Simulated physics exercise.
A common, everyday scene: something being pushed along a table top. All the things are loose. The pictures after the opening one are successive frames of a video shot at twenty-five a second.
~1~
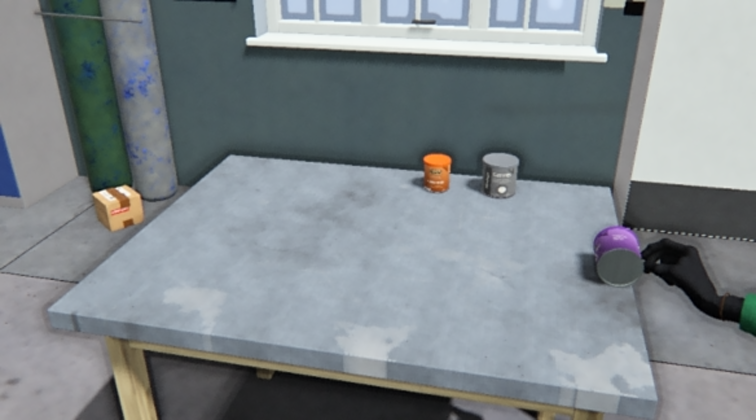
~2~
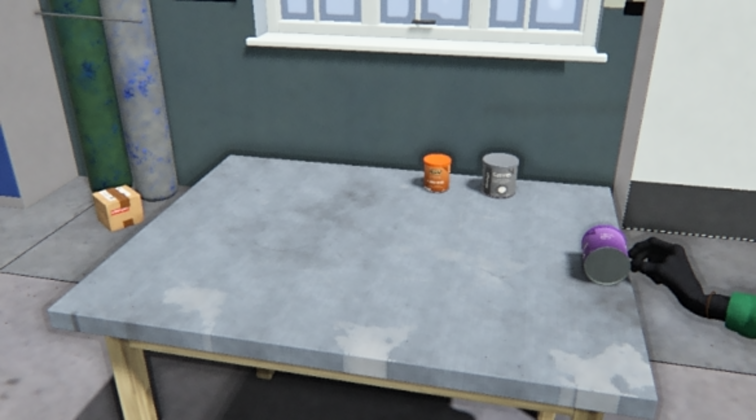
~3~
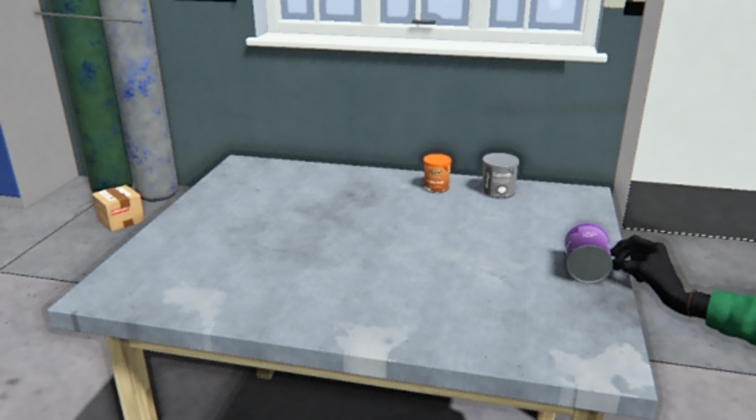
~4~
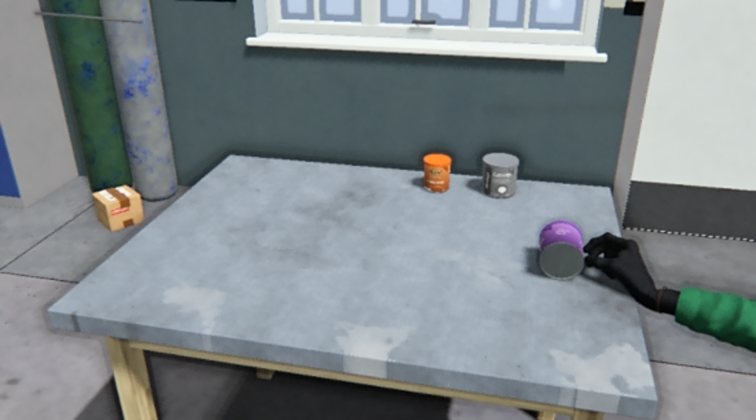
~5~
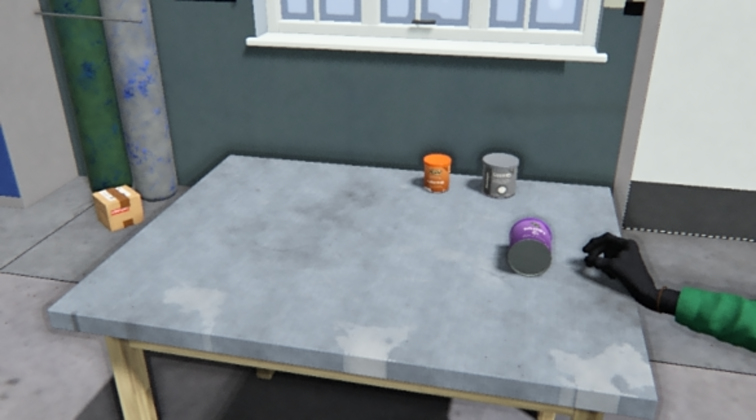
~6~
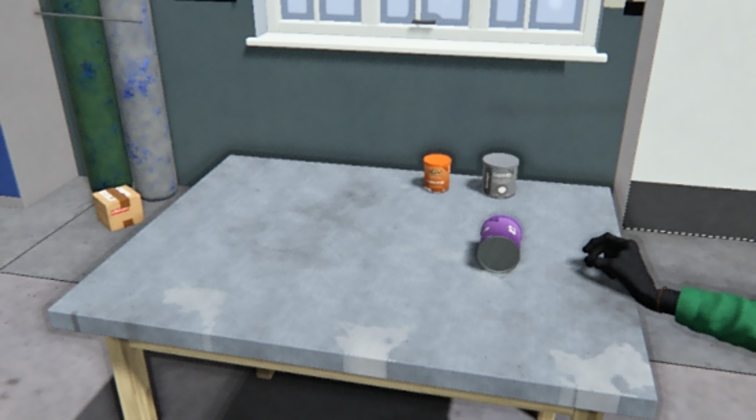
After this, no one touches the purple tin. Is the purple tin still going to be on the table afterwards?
It will make it off the table.
Then, 0.40 s after the last picture, purple tin rolled well along near (248, 217).
Then, 0.90 s after the last picture, purple tin now off the table.
By the end, off the table, purple tin.
